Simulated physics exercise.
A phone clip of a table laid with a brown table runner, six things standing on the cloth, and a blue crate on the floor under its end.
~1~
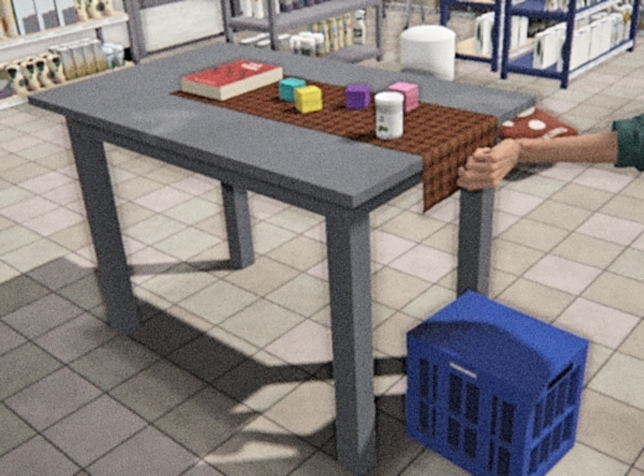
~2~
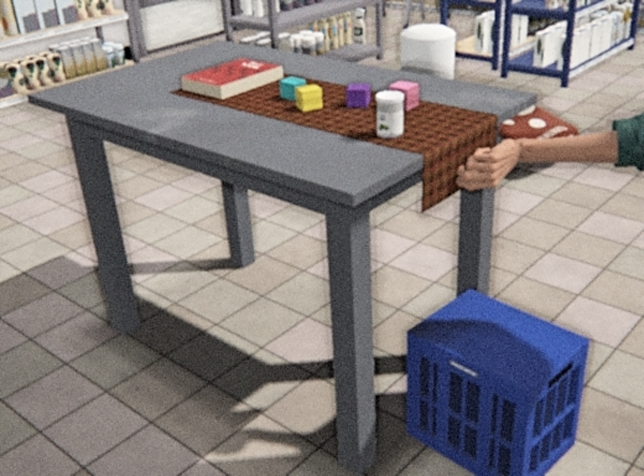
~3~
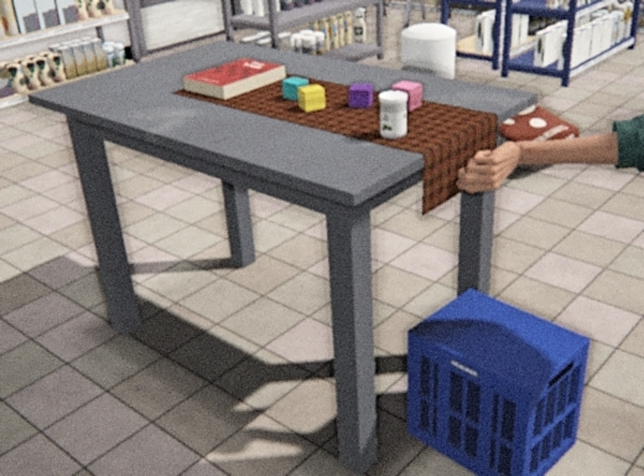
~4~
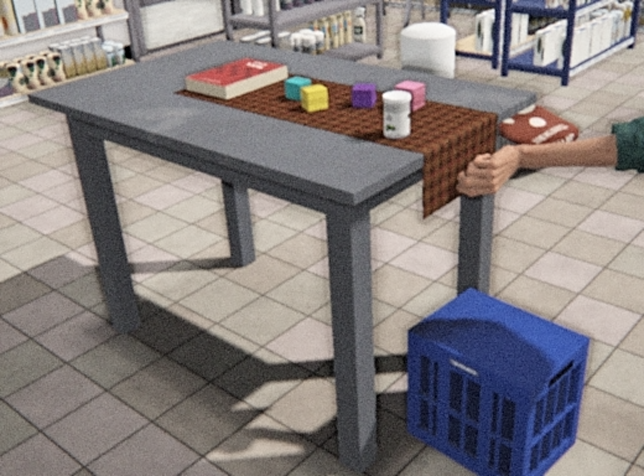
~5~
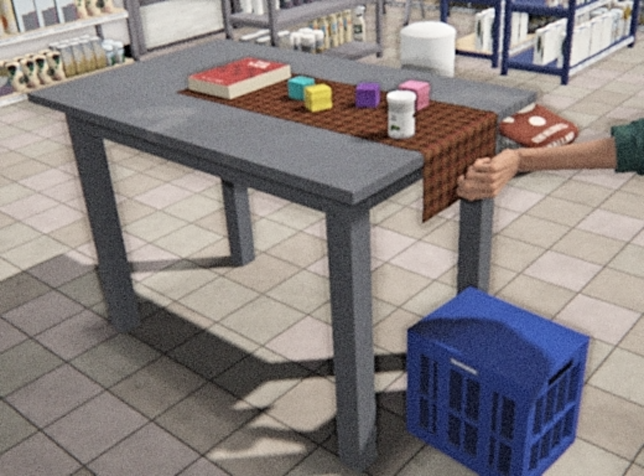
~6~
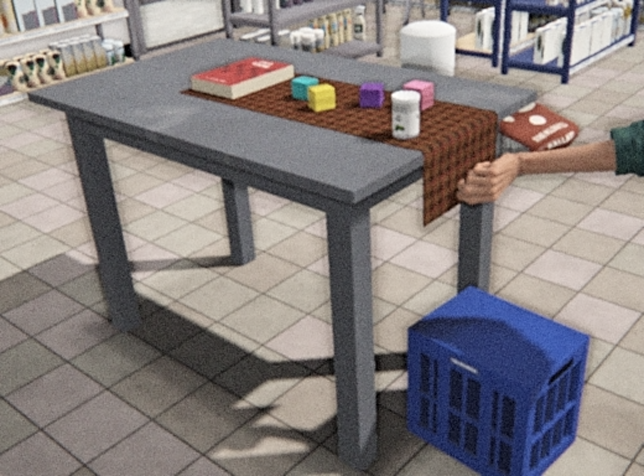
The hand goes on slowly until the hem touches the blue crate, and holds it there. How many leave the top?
The count of fallen things is three.
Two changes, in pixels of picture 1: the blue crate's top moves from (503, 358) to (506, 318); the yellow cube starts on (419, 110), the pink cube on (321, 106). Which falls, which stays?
The yellow cube is carried off, the pink cube stays on.
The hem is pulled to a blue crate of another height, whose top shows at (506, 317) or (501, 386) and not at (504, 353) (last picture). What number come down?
Then 2 and 4.
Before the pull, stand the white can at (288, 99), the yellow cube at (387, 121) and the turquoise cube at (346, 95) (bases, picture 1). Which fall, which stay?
The white can remains up; the yellow cube goes over; the turquoise cube does not fall.
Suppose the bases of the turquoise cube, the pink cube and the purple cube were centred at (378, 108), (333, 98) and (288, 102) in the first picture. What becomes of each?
The turquoise cube is carried off; the pink cube survives; the purple cube does not fall.
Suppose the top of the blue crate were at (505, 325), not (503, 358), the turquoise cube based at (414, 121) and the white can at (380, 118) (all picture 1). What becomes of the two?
The turquoise cube drops off; the white can drops off.
Soon after, hem near (461, 284); white can and pink cube gone.
Then, hem on the crate; white can, pink cube and purple cube gone.
At rest, hem on the crate; white can, pink cube and purple cube gone. It carries off three.
